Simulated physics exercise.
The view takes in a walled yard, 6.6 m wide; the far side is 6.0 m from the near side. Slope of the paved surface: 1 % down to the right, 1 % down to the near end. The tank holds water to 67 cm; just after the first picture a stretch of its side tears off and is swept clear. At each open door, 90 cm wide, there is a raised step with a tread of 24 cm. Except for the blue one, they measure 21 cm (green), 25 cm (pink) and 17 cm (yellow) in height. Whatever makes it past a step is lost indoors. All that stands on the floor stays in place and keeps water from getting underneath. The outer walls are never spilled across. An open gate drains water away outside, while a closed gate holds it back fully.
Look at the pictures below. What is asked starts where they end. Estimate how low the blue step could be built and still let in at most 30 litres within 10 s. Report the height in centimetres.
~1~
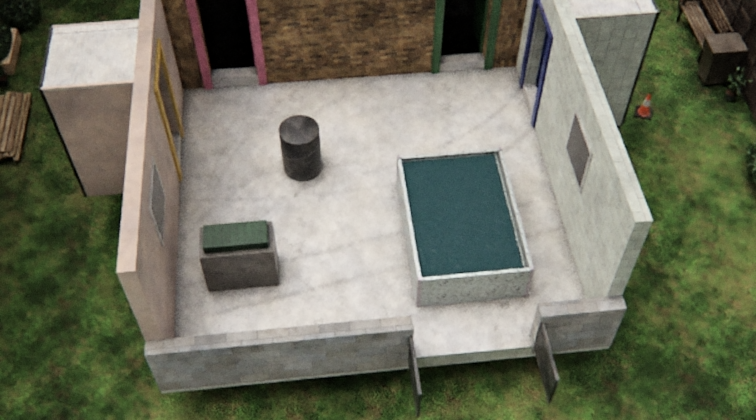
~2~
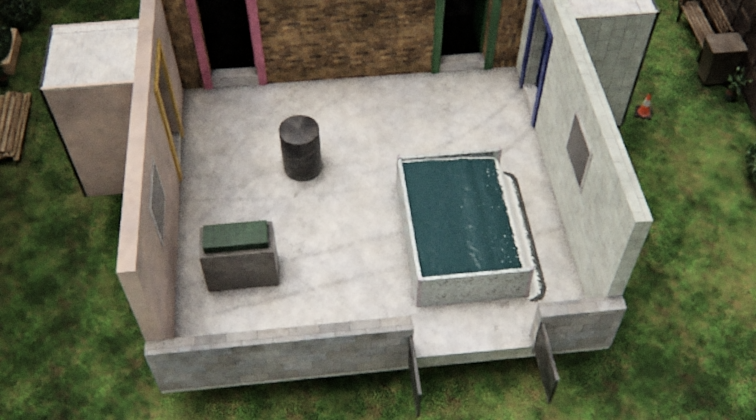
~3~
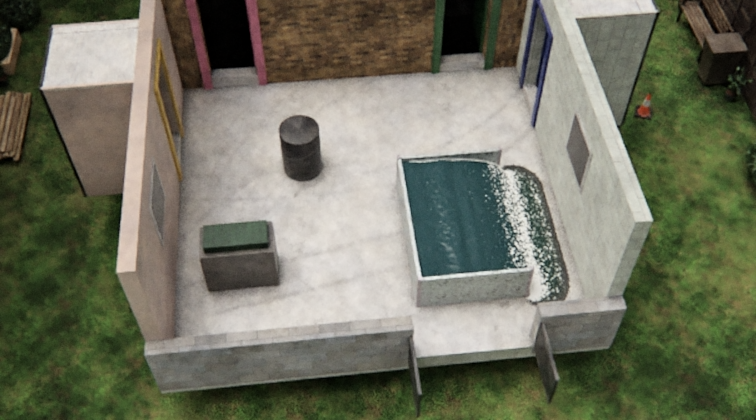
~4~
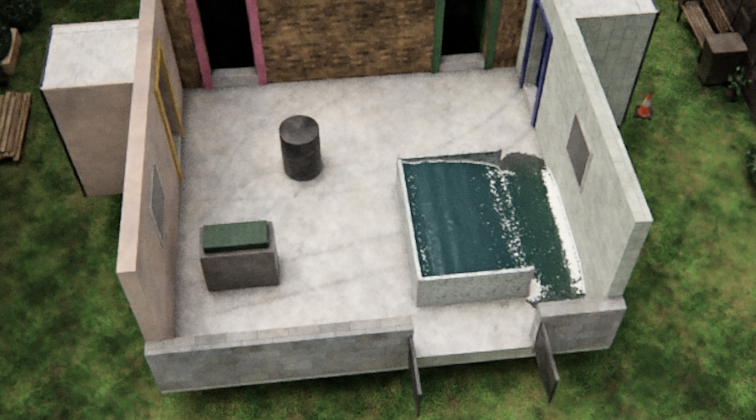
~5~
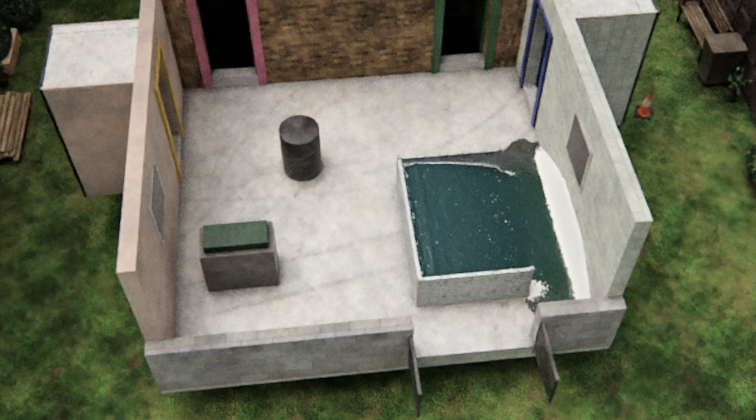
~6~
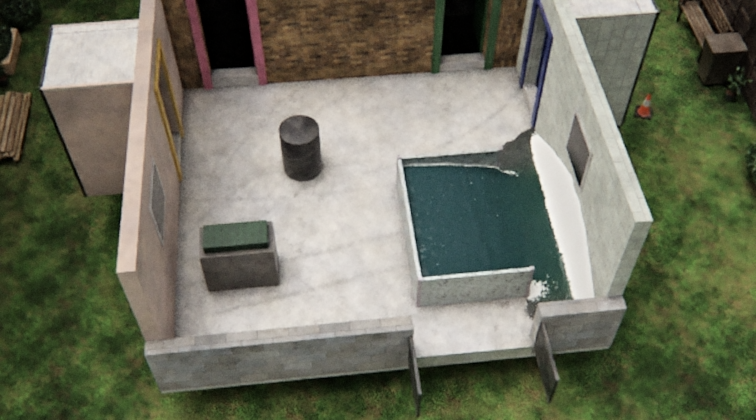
I would say 9.5 cm or so.
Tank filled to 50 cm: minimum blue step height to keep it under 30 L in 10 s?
About 6.5 cm.
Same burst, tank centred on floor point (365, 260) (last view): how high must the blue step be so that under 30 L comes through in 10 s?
About 10.5 centimetres.
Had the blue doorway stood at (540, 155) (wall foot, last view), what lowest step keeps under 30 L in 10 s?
It needs about 21 cm.
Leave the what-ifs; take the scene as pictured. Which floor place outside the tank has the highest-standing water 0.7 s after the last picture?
About (588, 327).
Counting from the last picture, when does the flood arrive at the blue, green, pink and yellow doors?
Blue = 0.3 s, green = 1.0 s, pink = 2.8 s, yellow = 4.0 s.
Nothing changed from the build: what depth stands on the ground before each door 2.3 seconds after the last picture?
Lab note, cm: Blue 9; green 23; pink 0; yellow 0.
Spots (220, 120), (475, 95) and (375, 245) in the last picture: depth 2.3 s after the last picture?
Ordered as asked: 0, 8, 0 cm.
Then, 0.7 s after the last picture water covers 20 % of the floor, deepest (62 cm) near (588, 327); 9 cm at the blue door, 0 litres in over its 13 cm step.
Then, 2.3 s after the last picture water covers 45 % of the floor, deepest (28 cm) near (588, 327); 9 cm at the blue door, 0 litres in over its 13 cm step.
Then, 9.3 s after the last picture water covers 100 % of the floor, deepest (13 cm) near (566, 253); 8 cm at the blue door, 7 litres in over its 13 cm step.
At the blue door as built, the water peaked near 13 cm, 4.5 s after the last picture.
Run again over the same 10 s with other heights there, 53 litres in over 7.5 cm, 10 litres over 12 cm. The limit of 30 litres is kept from about 9.5 cm up.
